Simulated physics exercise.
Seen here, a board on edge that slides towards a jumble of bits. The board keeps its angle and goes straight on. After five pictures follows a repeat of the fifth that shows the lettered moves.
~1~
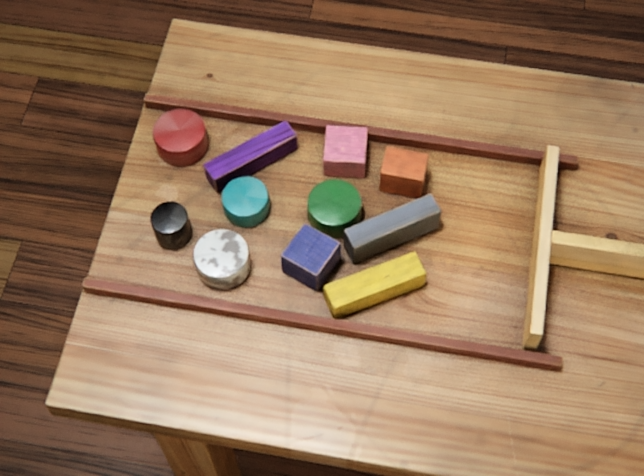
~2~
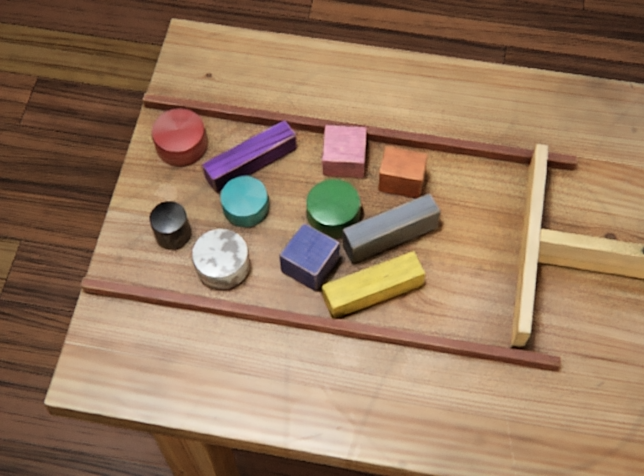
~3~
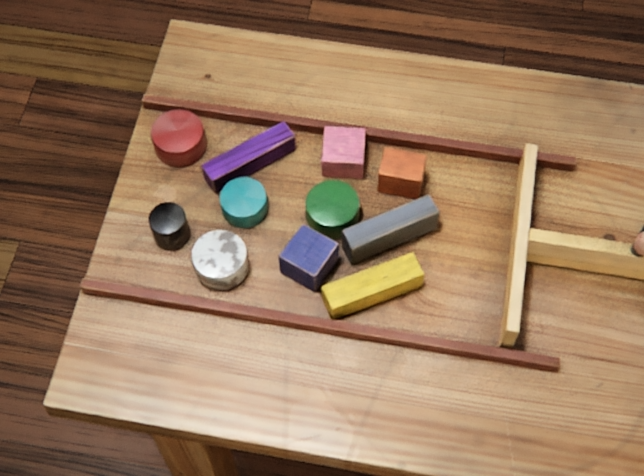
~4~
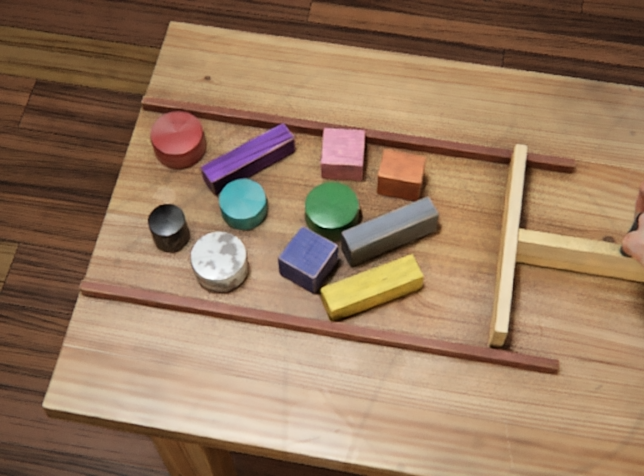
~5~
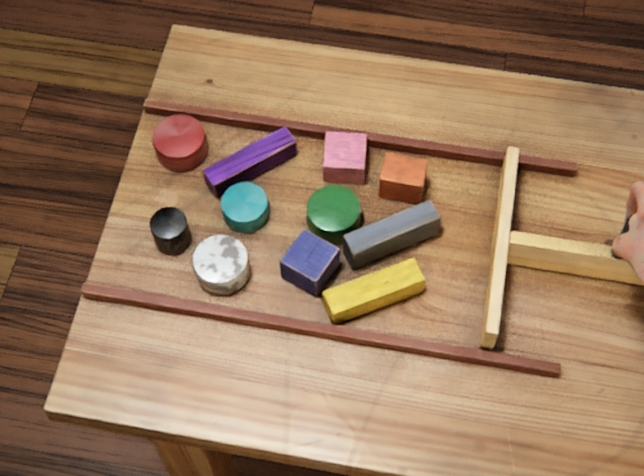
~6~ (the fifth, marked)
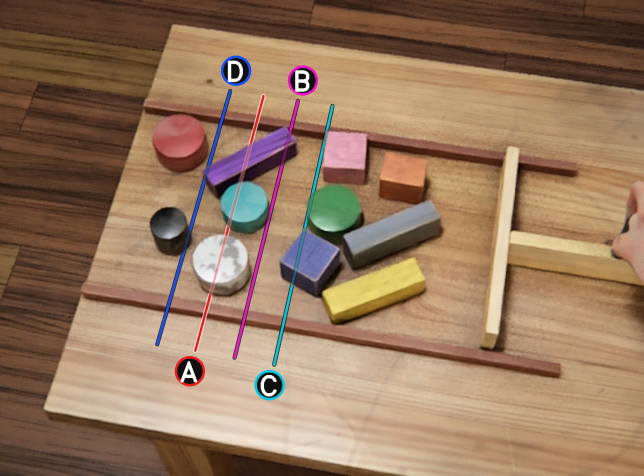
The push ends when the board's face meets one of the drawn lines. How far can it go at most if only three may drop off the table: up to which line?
Up to line A.
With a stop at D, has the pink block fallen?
No.
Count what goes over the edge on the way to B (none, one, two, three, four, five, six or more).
The count is none.
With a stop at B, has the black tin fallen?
No.
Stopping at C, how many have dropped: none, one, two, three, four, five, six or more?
In all, none.
On the copy, A at (232, 214); B at (269, 220); C at (305, 226); D at (196, 209).
On A. First, board (404, 219); yellow bar (337, 287); orange block (385, 176).
Then, board (307, 204); red tin (175, 141); white tin (146, 266).
Finally, board (234, 193); white tin over the edge; black tin over the edge; three fallen.
By contrast, B is within the limit but short; C is within the limit but short; D drops six.
